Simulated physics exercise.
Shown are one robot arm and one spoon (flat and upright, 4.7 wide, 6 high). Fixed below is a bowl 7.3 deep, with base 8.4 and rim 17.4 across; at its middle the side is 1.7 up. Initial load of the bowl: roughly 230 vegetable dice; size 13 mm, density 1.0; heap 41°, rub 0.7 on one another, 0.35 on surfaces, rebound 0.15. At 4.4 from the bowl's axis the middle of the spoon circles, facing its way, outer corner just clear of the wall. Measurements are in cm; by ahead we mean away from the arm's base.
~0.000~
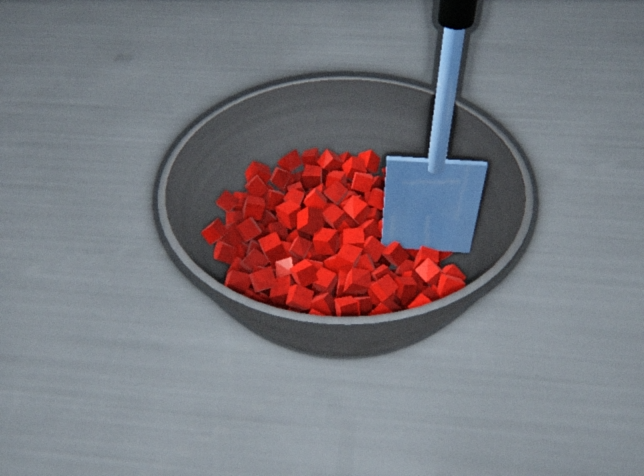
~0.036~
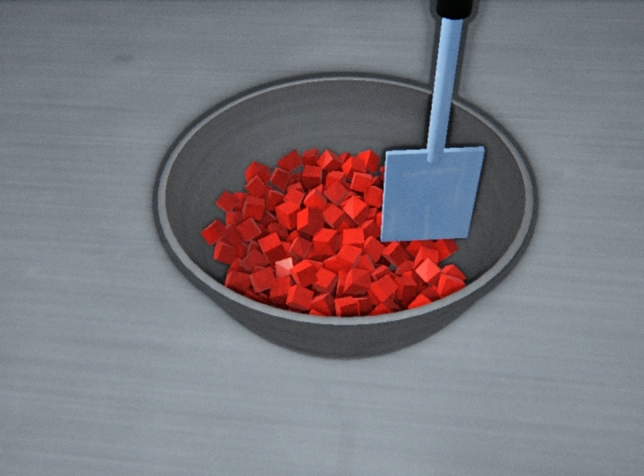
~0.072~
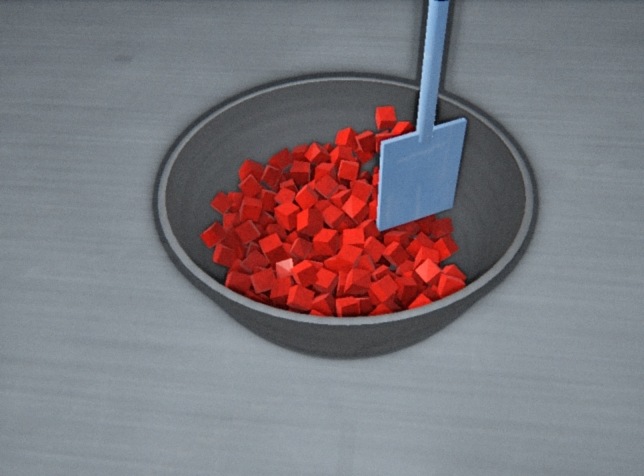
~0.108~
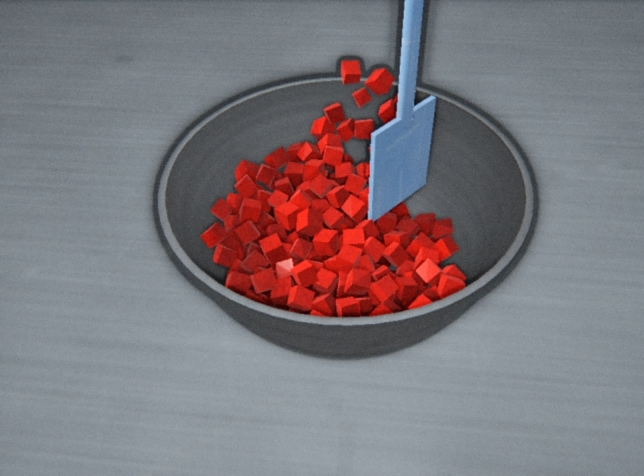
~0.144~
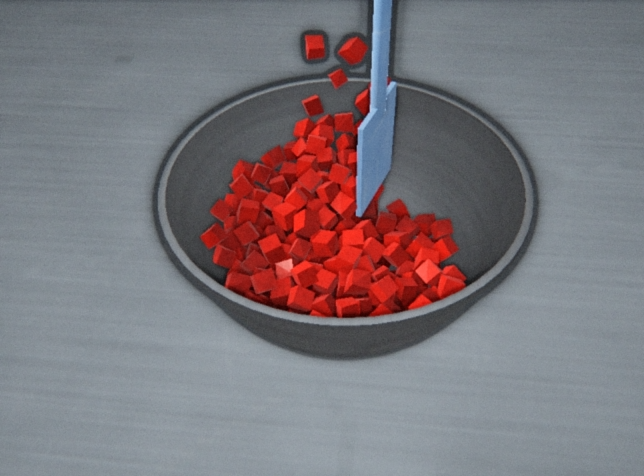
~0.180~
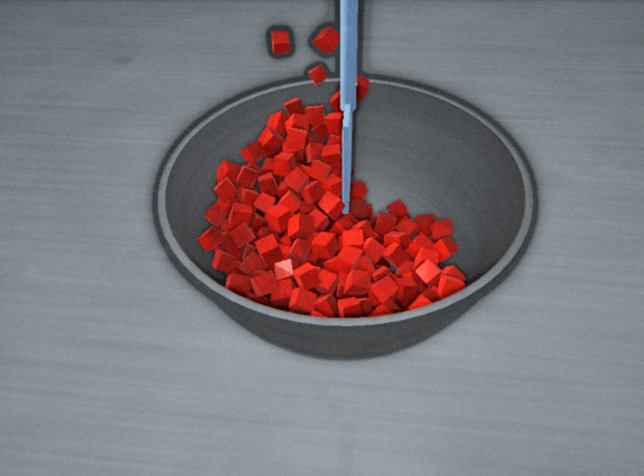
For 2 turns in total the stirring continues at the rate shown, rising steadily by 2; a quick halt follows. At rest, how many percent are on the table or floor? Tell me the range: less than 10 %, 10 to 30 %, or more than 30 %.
It falls in the range 10 to 30 %.
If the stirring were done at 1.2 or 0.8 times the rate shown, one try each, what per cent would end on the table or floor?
I'd expect near 30 per cent, then near 15 per cent.
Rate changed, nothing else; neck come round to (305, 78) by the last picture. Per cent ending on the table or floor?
Around 35 in a hundred.
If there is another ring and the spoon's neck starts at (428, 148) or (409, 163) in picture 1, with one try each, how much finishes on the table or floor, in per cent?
Close to 30 per cent for the first and close to 10 per cent for the second.
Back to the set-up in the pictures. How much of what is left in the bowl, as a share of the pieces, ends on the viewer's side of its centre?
About 45 per cent.
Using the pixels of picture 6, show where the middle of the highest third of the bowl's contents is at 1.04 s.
In the last picture it sits around (290, 277).
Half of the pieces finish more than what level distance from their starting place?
I'd put it at roughly 7 centimetres.
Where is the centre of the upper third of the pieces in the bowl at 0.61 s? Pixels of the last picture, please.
I'd point to somewhere close to (457, 184).
After 0.61 s, 339° round, highest piece 9 above the table; 215 in the bowl, 14 on the table or floor, 5 in flight or on the tool.
After 1.04 s, 225° round, highest piece 8 above the table; 190 in the bowl, 43 on the table or floor, 1 in flight or on the tool.
After 1.45 s, 0° round, highest piece 7 above the table; 188 in the bowl, 46 on the table or floor.
After 2.15 s, 0° round, highest piece 7 above the table; 188 in the bowl, 46 on the table or floor.
At rest, 188 in the bowl, 46 on the table or floor. That is 20 % on the table or floor.
